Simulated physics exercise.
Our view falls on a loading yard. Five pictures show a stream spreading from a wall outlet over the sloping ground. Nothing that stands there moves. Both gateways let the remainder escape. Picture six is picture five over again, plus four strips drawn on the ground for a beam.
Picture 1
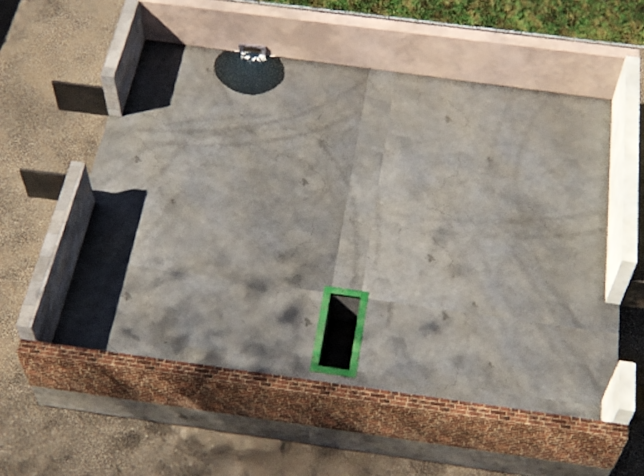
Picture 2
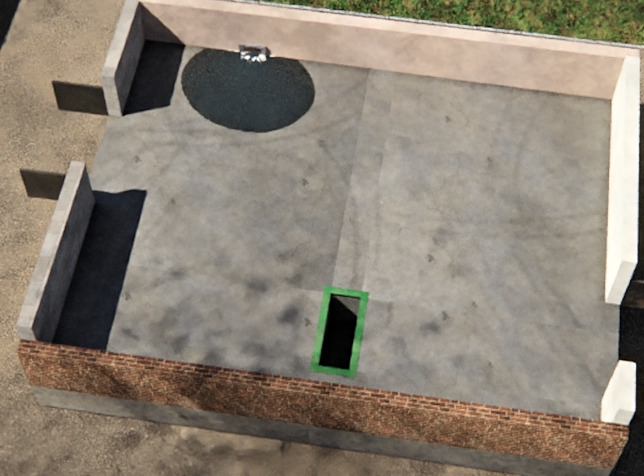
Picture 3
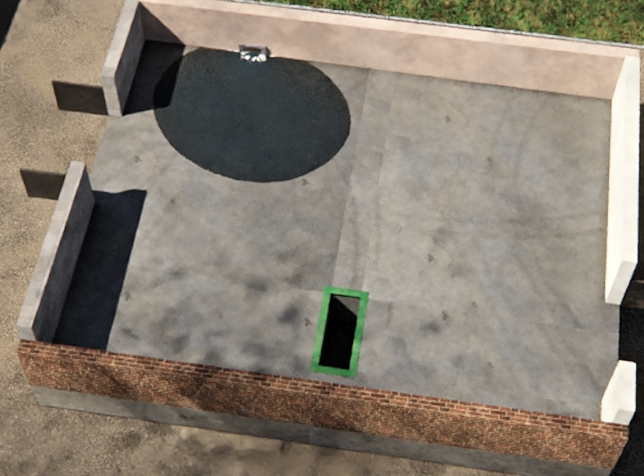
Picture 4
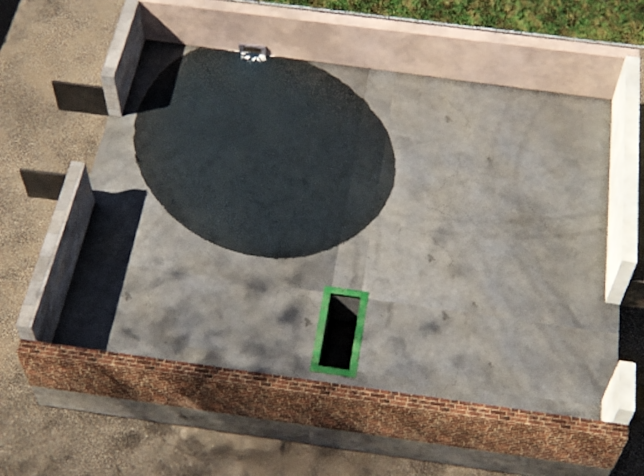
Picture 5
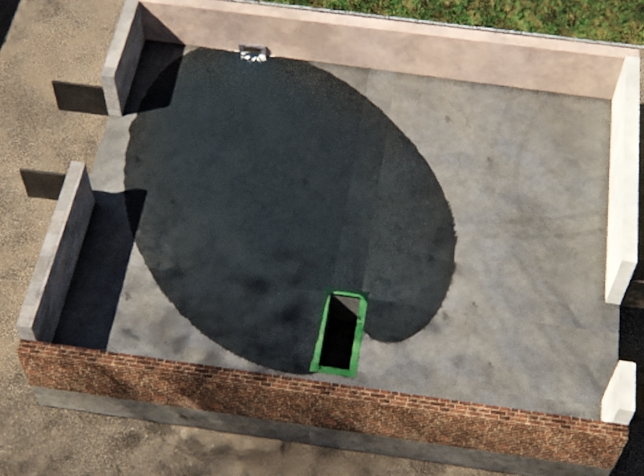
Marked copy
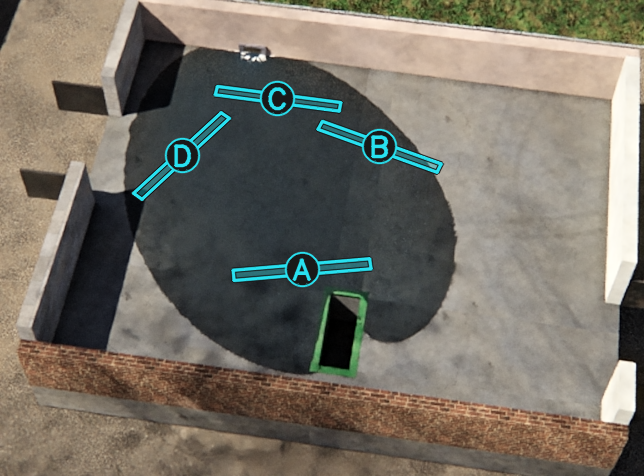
In a walled yard, dark water spreads from the back wall and reaches a green-edged drain.
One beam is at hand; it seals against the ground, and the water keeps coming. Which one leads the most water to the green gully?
B.
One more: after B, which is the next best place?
That would be D.
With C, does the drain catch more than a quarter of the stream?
No.
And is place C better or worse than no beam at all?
Worse.
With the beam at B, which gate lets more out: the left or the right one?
More leaves on the right.
In cyan, A from (233, 275) to (370, 263); B from (320, 125) to (439, 168); C from (216, 90) to (340, 106); D from (137, 196) to (225, 115).
Choosing A, about 6 % of the stream goes into the green gully, about 90 % out by the gates.
Choosing B, about 32 % of the stream goes into the green gully, about 64 % out by the gates.
Choosing C, about 12 % of the stream goes into the green gully, about 81 % out by the gates.
Choosing D, about 24 % of the stream goes into the green gully, about 72 % out by the gates.
